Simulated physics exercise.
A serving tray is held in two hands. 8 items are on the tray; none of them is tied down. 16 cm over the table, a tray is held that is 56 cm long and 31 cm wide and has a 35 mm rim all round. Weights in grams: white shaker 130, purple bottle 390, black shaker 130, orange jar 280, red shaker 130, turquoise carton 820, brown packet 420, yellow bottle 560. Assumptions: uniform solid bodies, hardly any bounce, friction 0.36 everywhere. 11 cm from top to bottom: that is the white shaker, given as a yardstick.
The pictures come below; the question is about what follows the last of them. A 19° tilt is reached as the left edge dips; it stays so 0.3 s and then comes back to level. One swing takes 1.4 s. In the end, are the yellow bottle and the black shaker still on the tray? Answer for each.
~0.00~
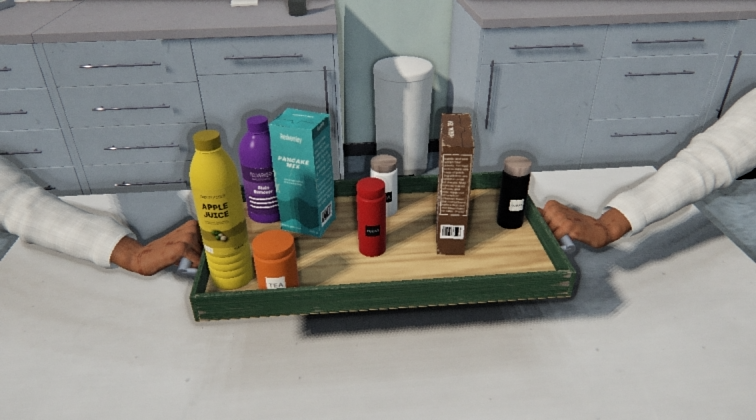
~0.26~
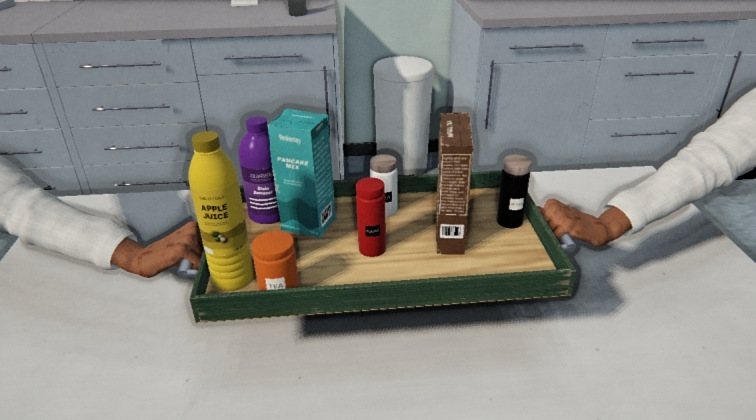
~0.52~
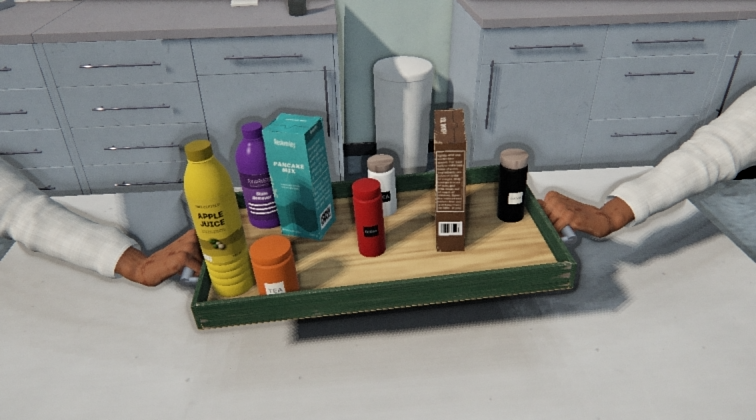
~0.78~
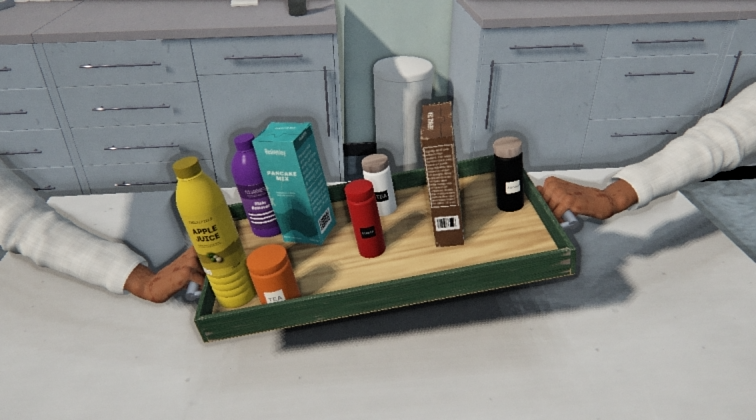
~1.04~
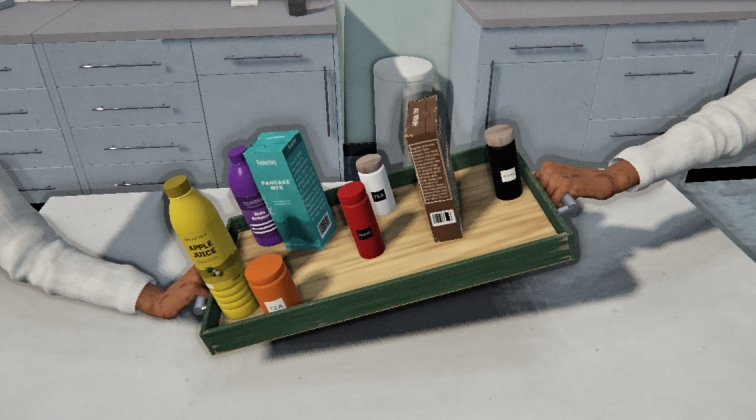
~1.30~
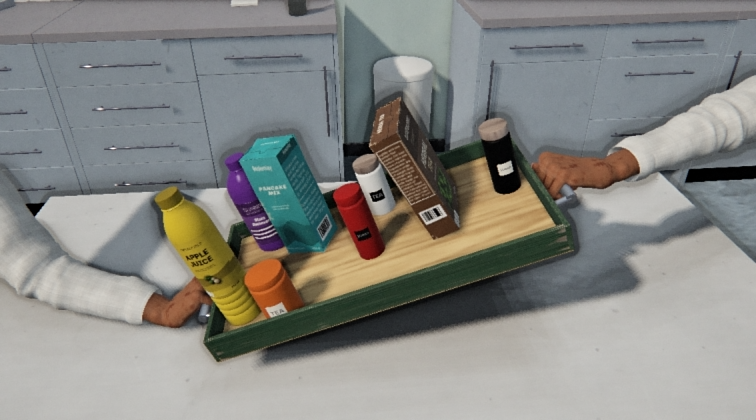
Yellow bottle: No, black shaker: Yes.
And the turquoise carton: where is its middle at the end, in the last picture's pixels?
End point: Approx. (268, 178).
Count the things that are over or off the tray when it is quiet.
I get 4.
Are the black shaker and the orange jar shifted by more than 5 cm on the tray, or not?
First the black shaker: It stays in position; then the orange jar: It stays in position.
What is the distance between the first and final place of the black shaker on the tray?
About 0 cm.
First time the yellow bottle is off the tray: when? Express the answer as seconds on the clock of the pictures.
Around 1.6 seconds.
After 1.50 s, tray tilted 19°, left edge down; yellow bottle tipped 12° from how it sat near (196, 262); brown packet tipped 46° from how it sat; red shaker tipped 35° from how it sat.
After 1.70 s, tray tilted 19°, left edge down; yellow bottle now off the tray; brown packet tipped 71° from how it sat; red shaker on its side.
After 1.80 s, tray tilted 19°, left edge down; red shaker on its side; brown packet tipped 72° from how it sat; white shaker on its side.
After 2.50 s, tray tilted 10°, left edge down; red shaker on its side; brown packet tipped 73° from how it sat; white shaker on its side.
At rest (3.6 s), off the tray, yellow bottle; tipped over on the tray, white shaker, red shaker and brown packet; not toppled but over 5 cm from the start, turquoise carton; the other 3 in place, give or take 5 cm. In the last view, yellow bottle near (152, 298), black shaker near (514, 193).
